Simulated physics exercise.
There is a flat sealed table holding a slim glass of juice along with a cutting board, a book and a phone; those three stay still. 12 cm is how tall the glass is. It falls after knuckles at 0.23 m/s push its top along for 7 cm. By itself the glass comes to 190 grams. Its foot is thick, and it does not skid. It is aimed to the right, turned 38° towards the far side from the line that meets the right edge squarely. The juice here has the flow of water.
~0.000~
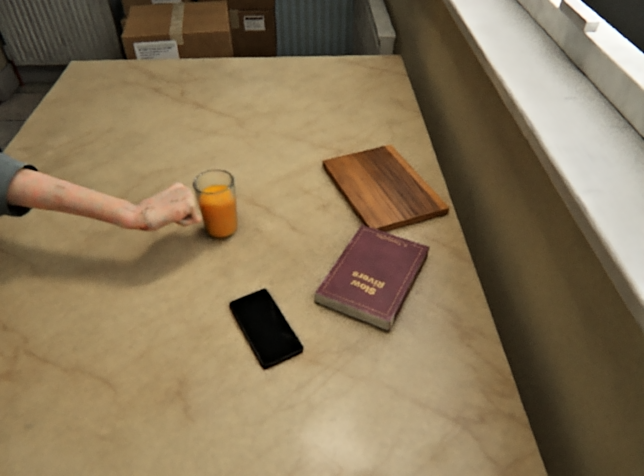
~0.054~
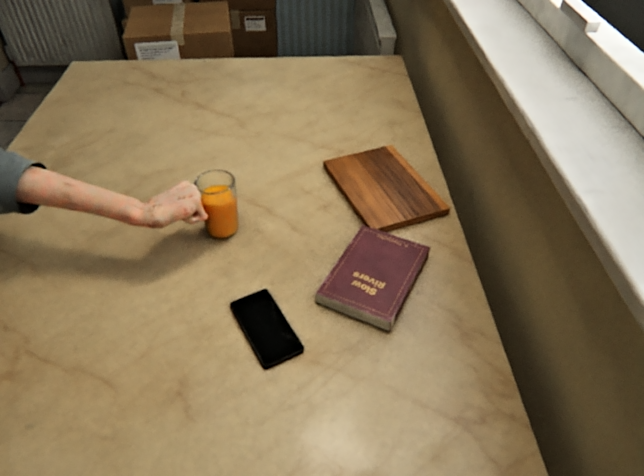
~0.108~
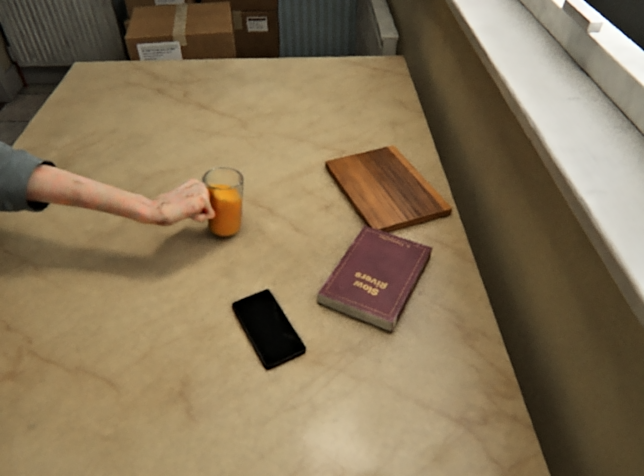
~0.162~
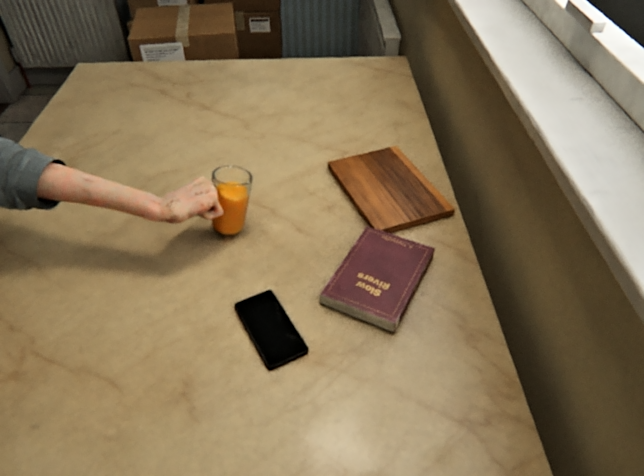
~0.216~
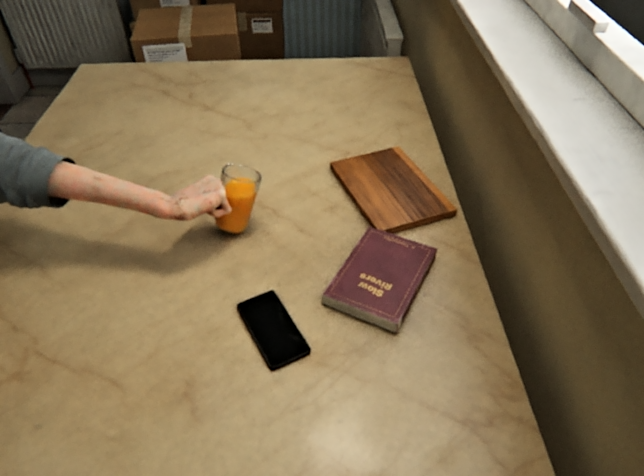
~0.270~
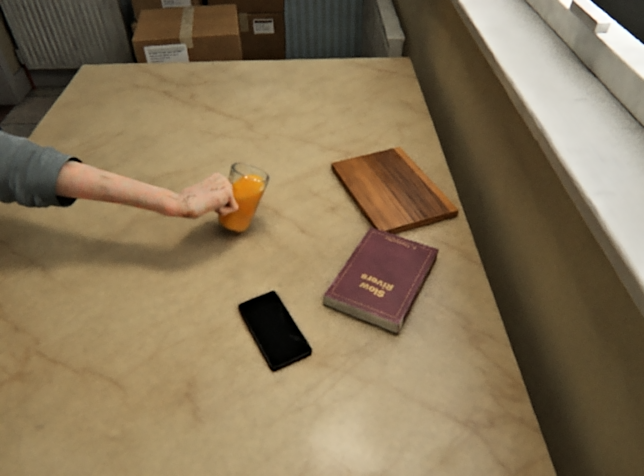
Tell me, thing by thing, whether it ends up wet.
The cutting board gets wet, the book gets wet, the phone keeps dry.
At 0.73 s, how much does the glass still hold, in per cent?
Near 38 percent.
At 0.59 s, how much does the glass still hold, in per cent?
Roughly 66 per cent.
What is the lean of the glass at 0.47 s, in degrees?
It leans roughly 72° from upright.
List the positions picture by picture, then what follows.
In the first picture, tilt 0°; the fist is at (183, 201); surface from (199, 195) to (233, 194); the cutting board is at (382, 182); the book is at (375, 269); the phone is at (265, 324).
In the second picture, tilt 0°; the fist is at (190, 198); surface from (200, 195) to (234, 194).
In the third picture, tilt 7°; the fist is at (198, 196); surface from (206, 184) to (240, 195).
In the fourth picture, tilt 14°; the fist is at (207, 194); surface from (213, 189) to (248, 194).
In the fifth picture, tilt 21°; the fist is at (215, 192); surface from (222, 195) to (255, 192).
In the sixth picture, tilt 28°; the fist is at (222, 190); surface from (225, 200) to (259, 192).
By 0.47 s the tilt is 73° and 100 per cent is in the glass, 0 has run off the table; wet so far, nothing.
By 0.59 s the tilt is 87° and 66 per cent is in the glass, 0 has run off the table; wet so far, cutting board.
By 0.73 s the tilt is 87° and 37 per cent is in the glass, 0 has run off the table; wet so far, cutting board.
By 0.97 s the tilt is 87° and 19 per cent is in the glass, 1 has run off the table; wet so far, cutting board.
At rest 6 per cent is in the glass, 4 has run off the table; wet so far, cutting board, book.
